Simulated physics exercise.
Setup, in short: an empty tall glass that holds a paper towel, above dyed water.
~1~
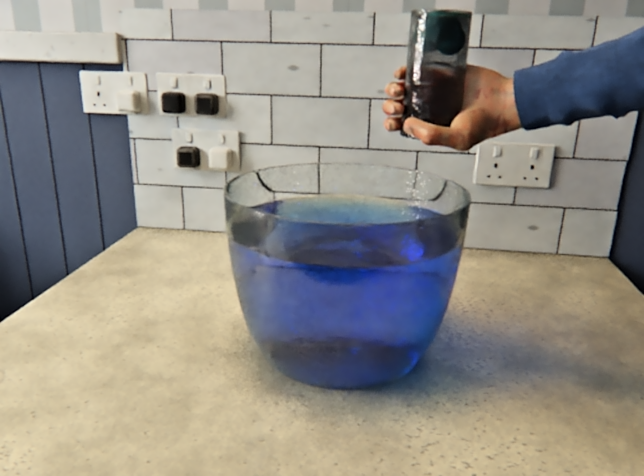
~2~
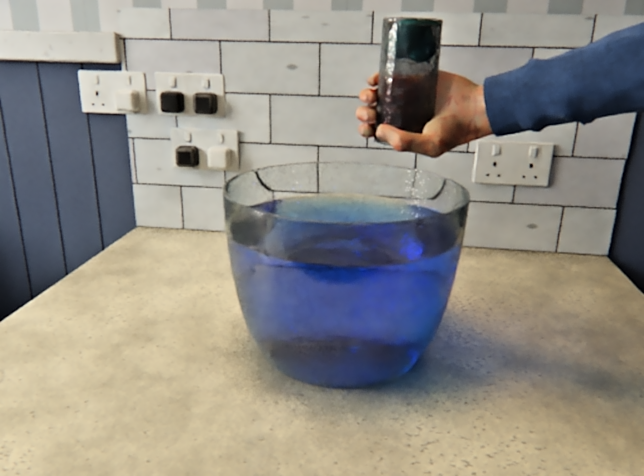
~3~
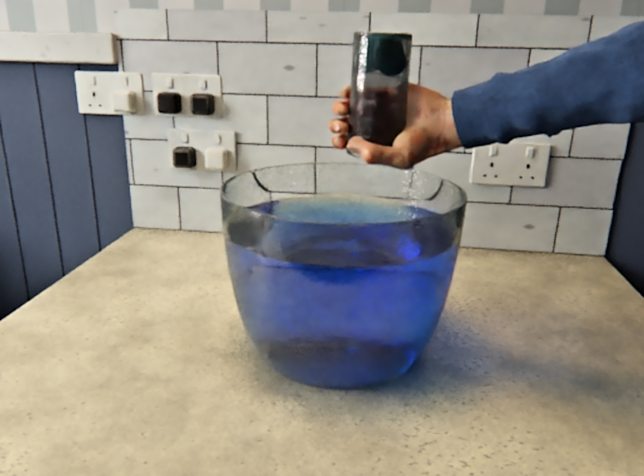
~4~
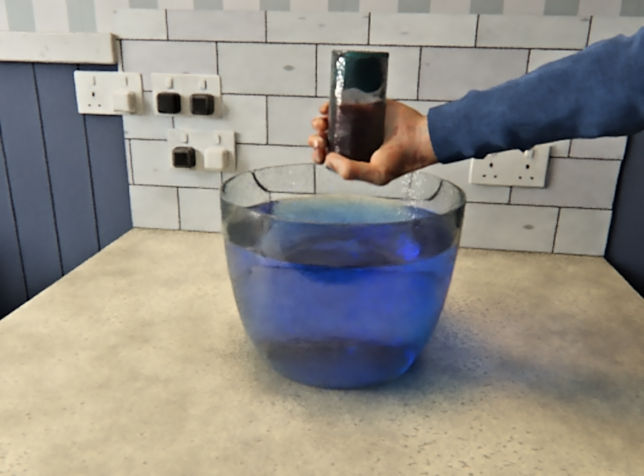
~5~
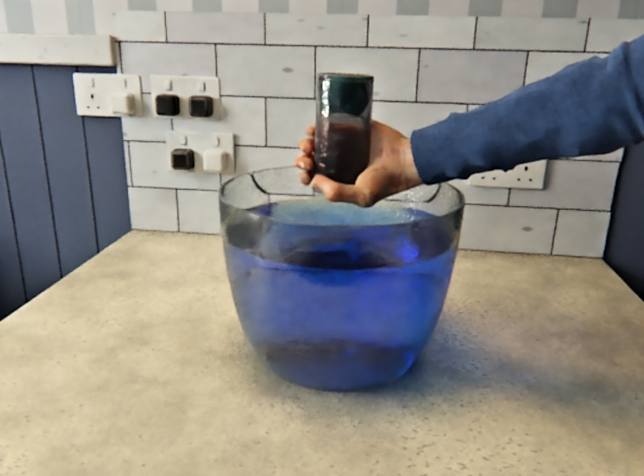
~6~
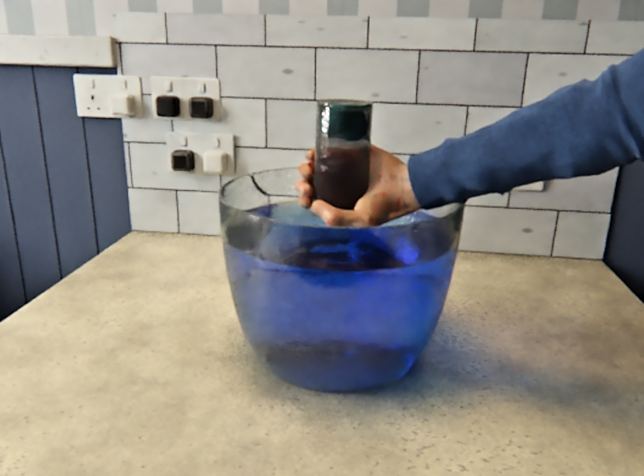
A hand in a blue sleeve held a tall dark glass upside down above a clear basin of blue water, moved it left, and lowered it steadily until it was just over the surface.
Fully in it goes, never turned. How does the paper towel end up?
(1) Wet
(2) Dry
2, dry.
Shortly, the tall glass enters the dyed water.
Then, air is trapped inside and holds the level down.
At the finish, the tall glass is under, still full of air, and the paper towel is dry.
